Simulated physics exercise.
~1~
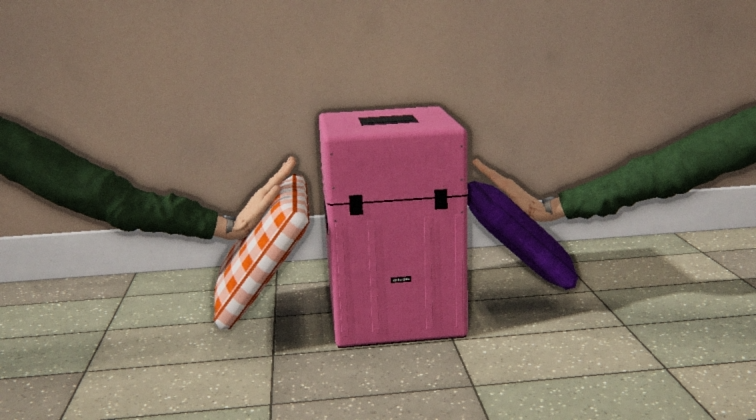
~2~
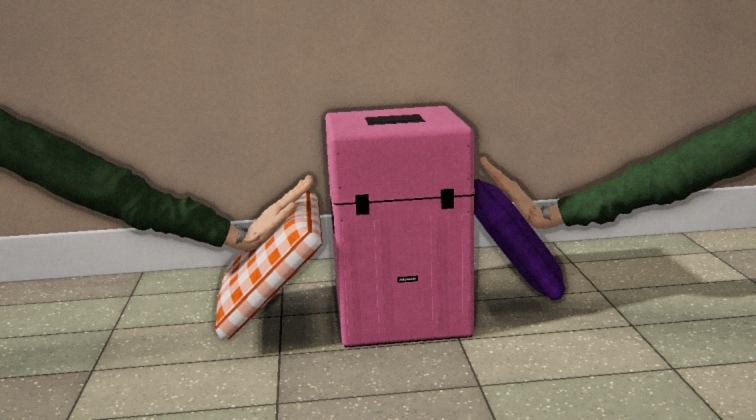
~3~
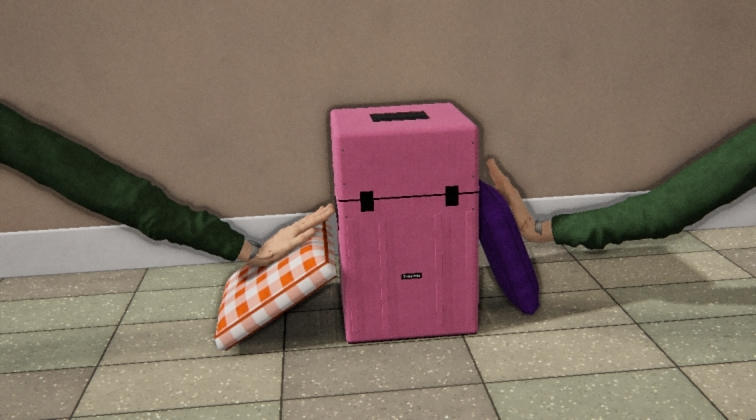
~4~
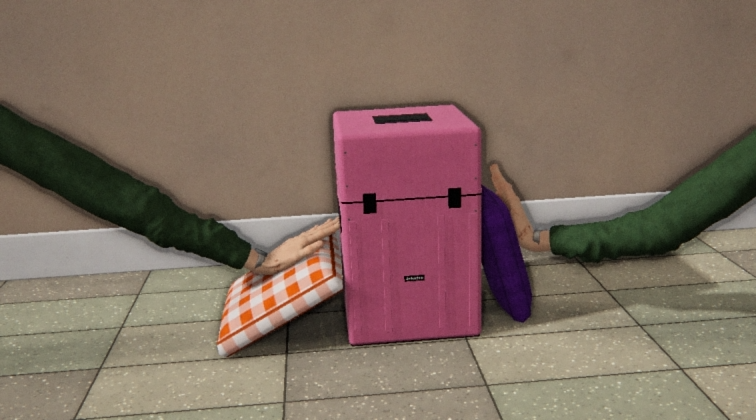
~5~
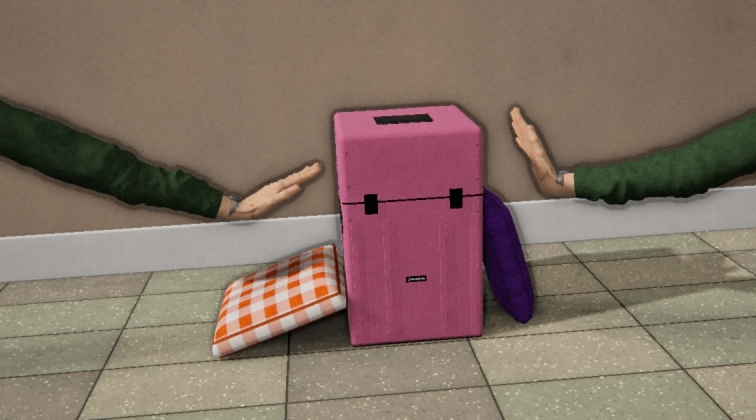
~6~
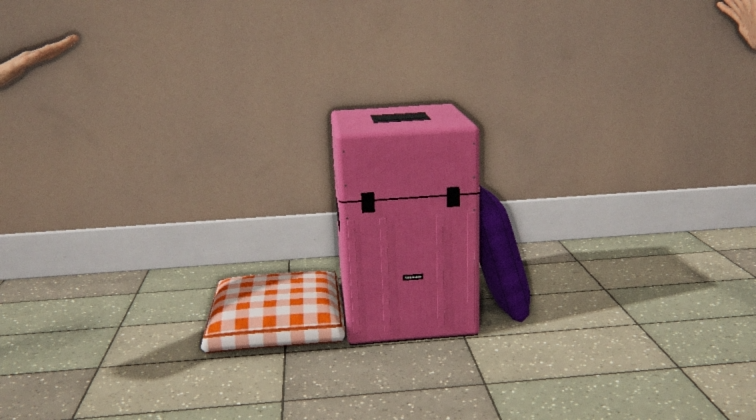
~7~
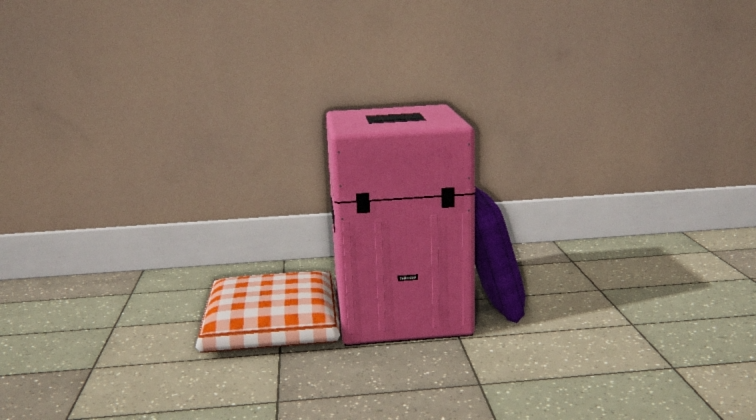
On a tiled floor, two hands propping cushions against a pink chest and withdrawing, the orange one slumping flat, the purple staying leaning.
